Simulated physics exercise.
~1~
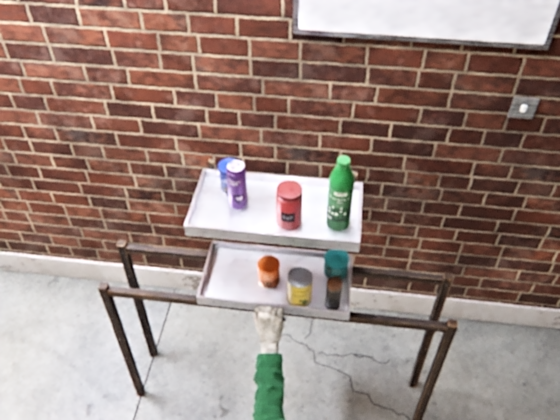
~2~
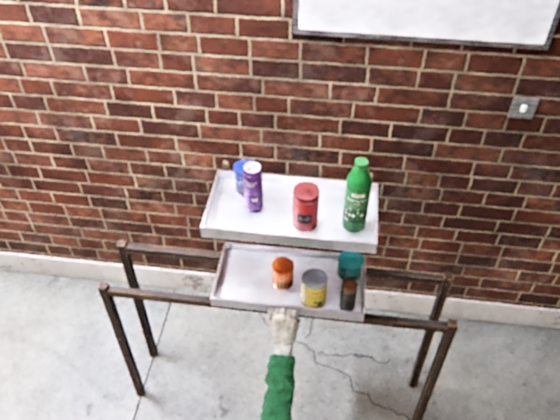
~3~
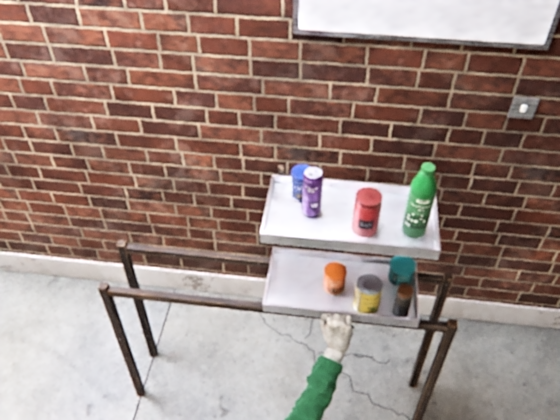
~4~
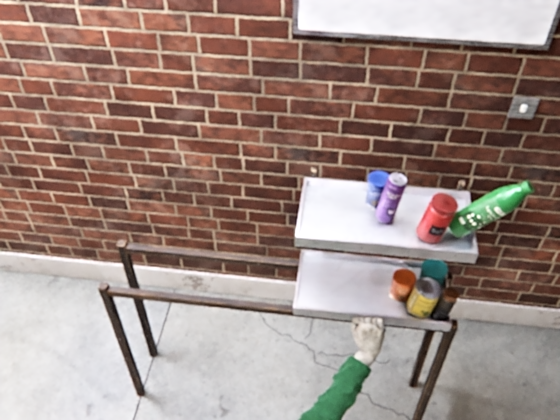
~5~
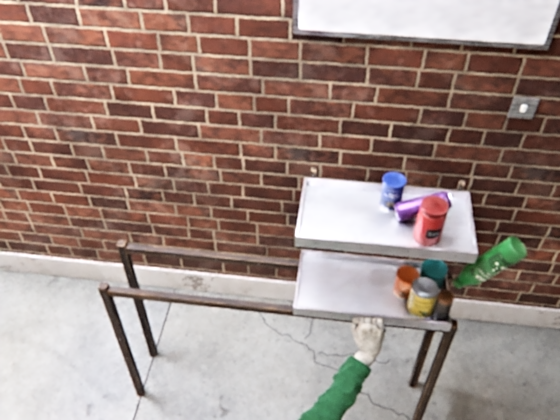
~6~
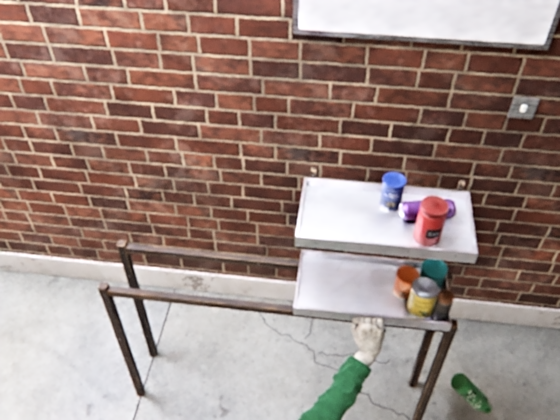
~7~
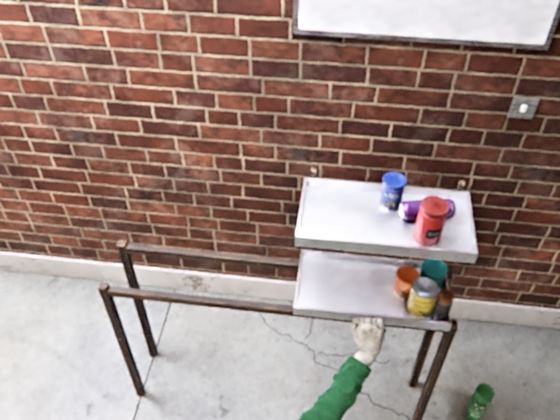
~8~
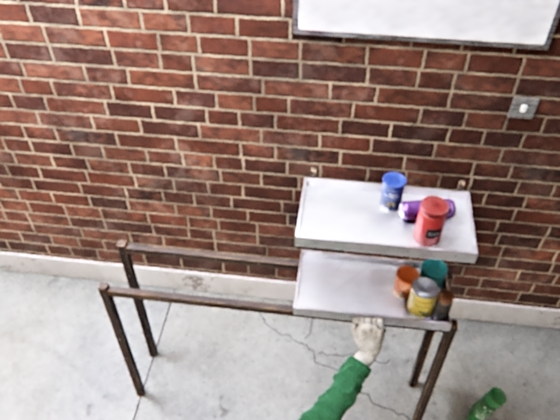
The clip shows a gloved, green-sleeved arm moving a two-level shelf of cans and bottles rightward along rails against a brick wall until it stops abruptly; the green bottle topples off to the floor, while the purple can ends up lying on the top level.
